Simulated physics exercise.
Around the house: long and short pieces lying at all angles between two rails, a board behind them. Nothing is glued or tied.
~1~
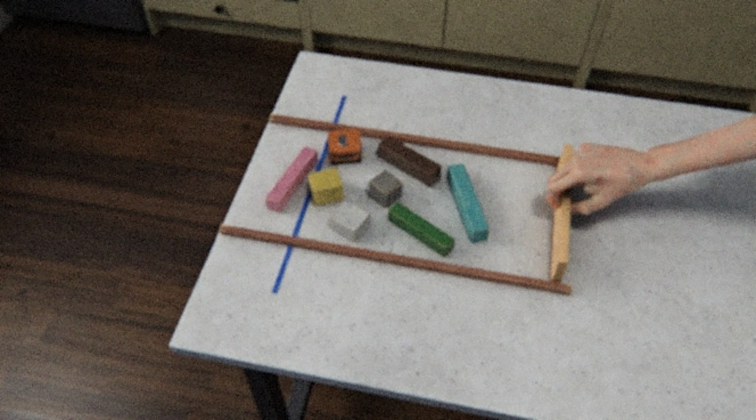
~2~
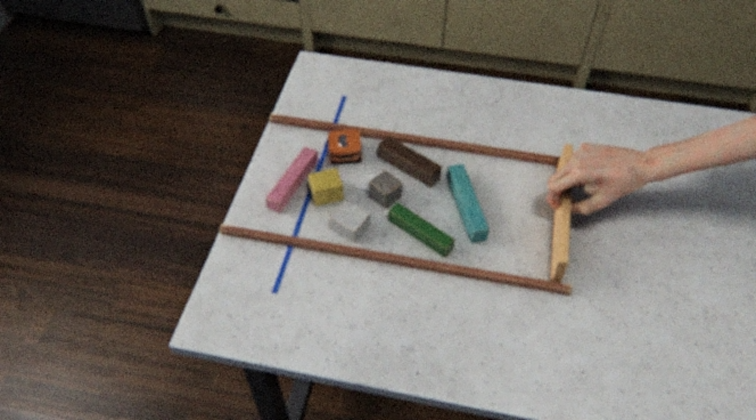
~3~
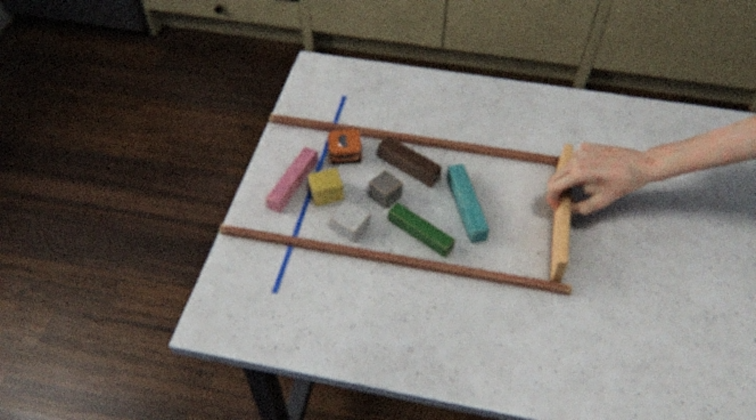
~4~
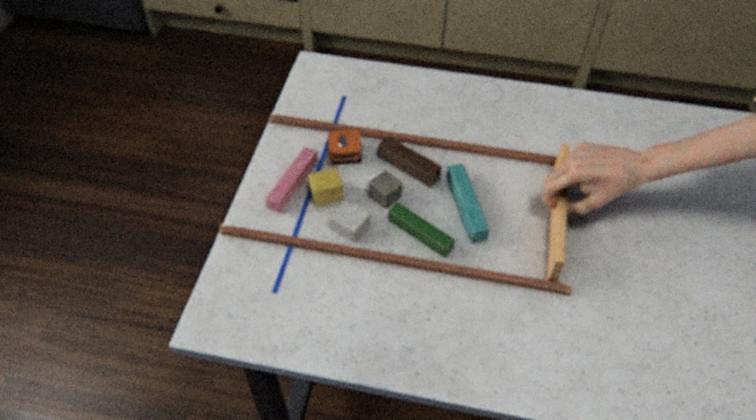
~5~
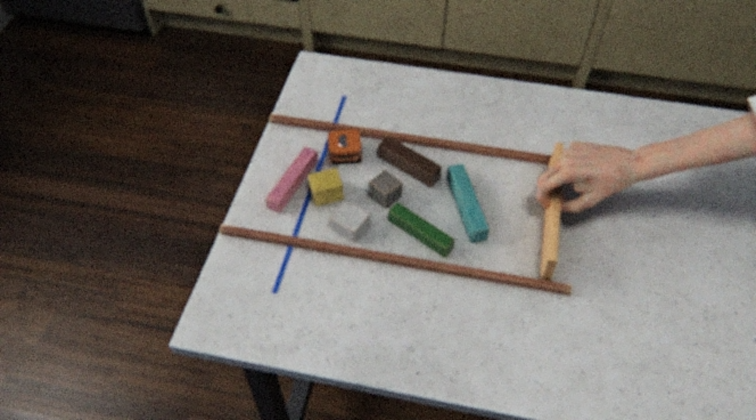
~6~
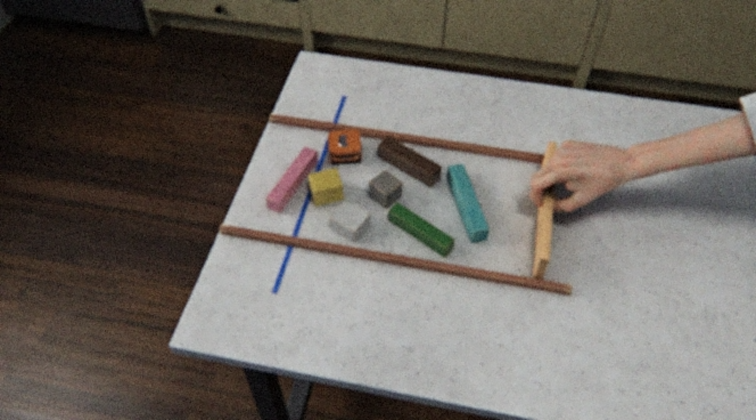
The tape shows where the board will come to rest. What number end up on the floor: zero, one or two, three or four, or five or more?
In the end the number that fall off is one or two.
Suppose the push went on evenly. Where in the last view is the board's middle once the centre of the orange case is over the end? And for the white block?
Near (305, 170) and (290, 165).
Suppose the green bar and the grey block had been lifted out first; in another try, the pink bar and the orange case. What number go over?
0 in the first case, 0 in the second.
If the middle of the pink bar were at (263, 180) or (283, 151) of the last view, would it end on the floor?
In turn it is lost; falls.
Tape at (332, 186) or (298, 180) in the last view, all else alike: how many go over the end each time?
It would be 0 and 2.
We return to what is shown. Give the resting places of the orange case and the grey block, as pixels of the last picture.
About (260, 146), and the other about (285, 164).
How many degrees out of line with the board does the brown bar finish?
Roughly 60° out of line.
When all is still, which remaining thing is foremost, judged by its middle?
The orange case.
Soon after, none off yet; pink bar at rest near (293, 179); yellow block at rest near (326, 187); orange case at rest near (345, 148).
In the end, the number that fall off is one or two; gone, pink bar.
